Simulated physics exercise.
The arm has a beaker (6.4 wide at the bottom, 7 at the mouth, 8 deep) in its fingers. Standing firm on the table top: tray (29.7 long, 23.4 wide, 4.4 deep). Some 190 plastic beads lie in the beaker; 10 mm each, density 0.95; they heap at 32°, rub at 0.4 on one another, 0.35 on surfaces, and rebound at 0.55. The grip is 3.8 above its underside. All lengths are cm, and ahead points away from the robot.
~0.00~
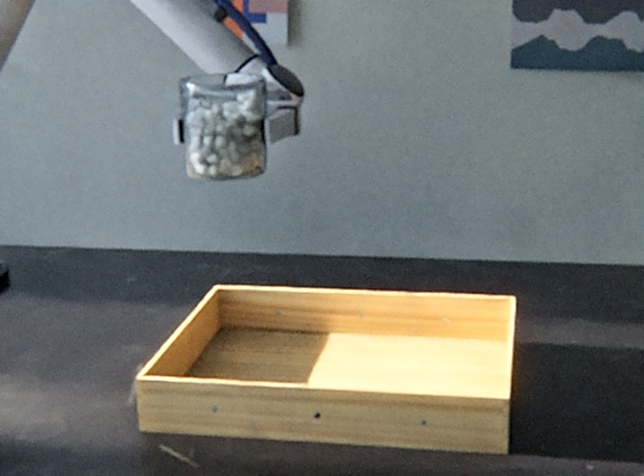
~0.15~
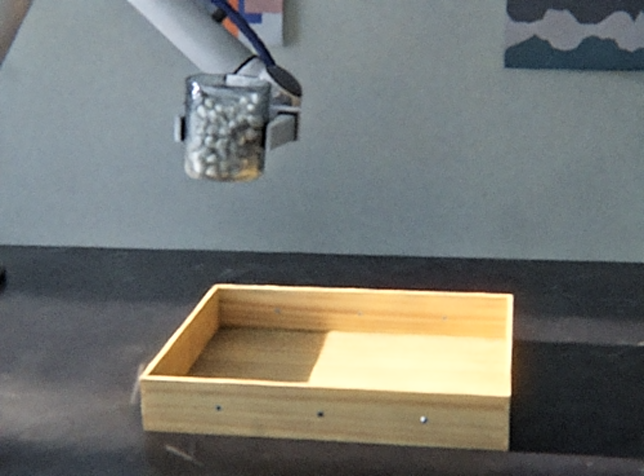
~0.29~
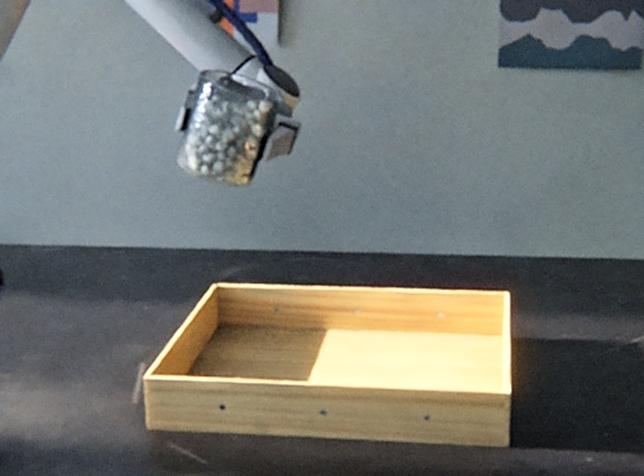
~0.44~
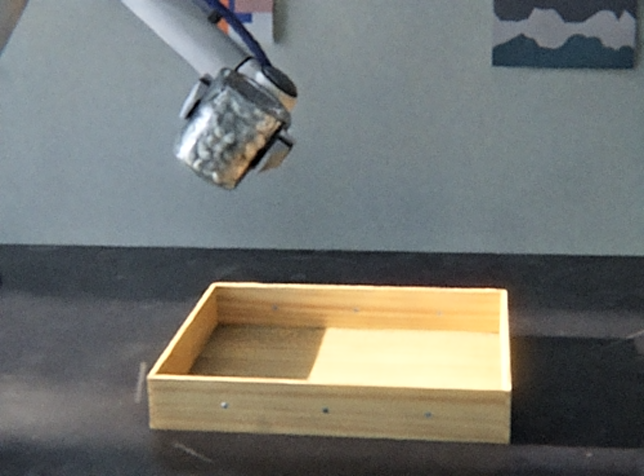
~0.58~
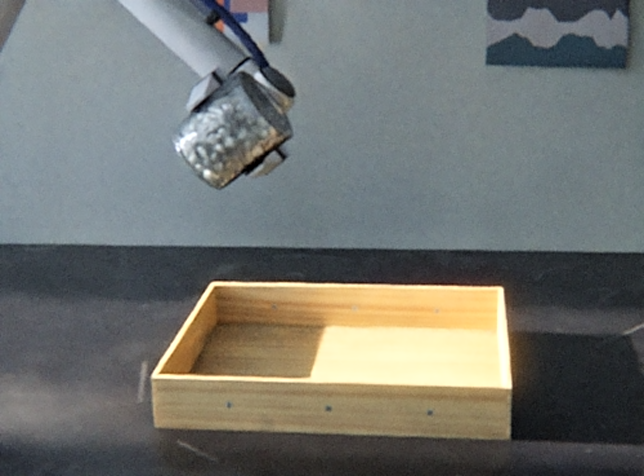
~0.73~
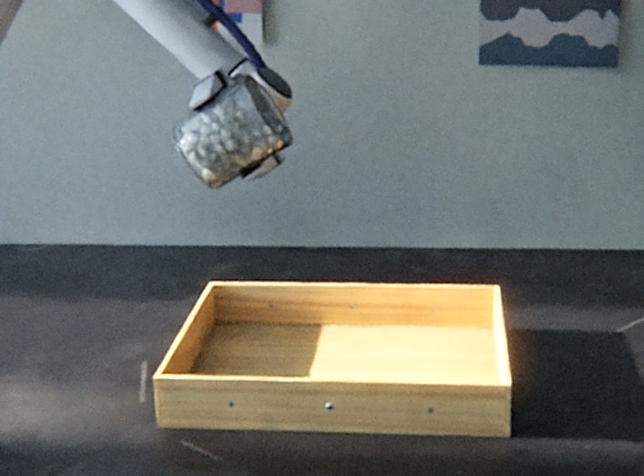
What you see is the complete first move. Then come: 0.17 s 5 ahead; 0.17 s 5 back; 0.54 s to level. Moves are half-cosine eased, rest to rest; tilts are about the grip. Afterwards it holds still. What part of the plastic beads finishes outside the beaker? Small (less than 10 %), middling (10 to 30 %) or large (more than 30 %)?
A small share, less than 10 %, ends outside the beaker.
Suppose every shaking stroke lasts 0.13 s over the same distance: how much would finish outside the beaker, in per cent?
In that case some 15 per cent.
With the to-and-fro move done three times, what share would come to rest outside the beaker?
Then about 15 per cent.
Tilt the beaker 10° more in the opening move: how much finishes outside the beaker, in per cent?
About 15 per cent.
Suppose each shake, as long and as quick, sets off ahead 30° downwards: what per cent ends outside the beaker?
About 0 per cent.
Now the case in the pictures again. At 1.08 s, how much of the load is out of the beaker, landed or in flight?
Some 5 per cent.
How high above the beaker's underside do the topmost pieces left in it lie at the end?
About 7.5 cm.
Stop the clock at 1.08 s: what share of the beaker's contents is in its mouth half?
Some 35 per cent.
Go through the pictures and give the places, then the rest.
The beaker middle at (225, 128), level; upper third of the load around (227, 121), from x 190 to 260, top at y 100; 188 in the beaker, in the first frame.
The beaker middle at (227, 129), tilted 5° forward; upper third of the load around (227, 123), from x 195 to 260, top at y 105, in the second frame.
The beaker middle at (228, 130), tilted 20° forward; upper third of the load around (222, 123), from x 190 to 265, top at y 105, in the third frame.
The beaker middle at (229, 132), tilted 37° forward; upper third of the load around (220, 123), from x 185 to 270, top at y 100, in the fourth frame.
The beaker middle at (231, 133), tilted 52° forward; upper third of the load around (221, 123), from x 185 to 270, top at y 100, in the fifth frame.
The beaker middle at (231, 135), tilted 57° forward; upper third of the load around (219, 125), from x 185 to 270, top at y 105; 188 in the beaker, in the sixth frame.
After 1.08 s, tilted 57° forward, highest piece 24 above the table; 176 in the beaker, 12 in flight or on a rim.
After 1.43 s, tilted 14° forward, highest piece 27 above the table; 176 in the beaker, 12 in the tray.
After 1.81 s, level, highest piece 27 above the table; 176 in the beaker, 12 in the tray.
After 2.86 s, level, highest piece 27 above the table; 176 in the beaker, 12 in the tray.
In the end, 176 in the beaker, 12 in the tray. That is 6 % outside the beaker.
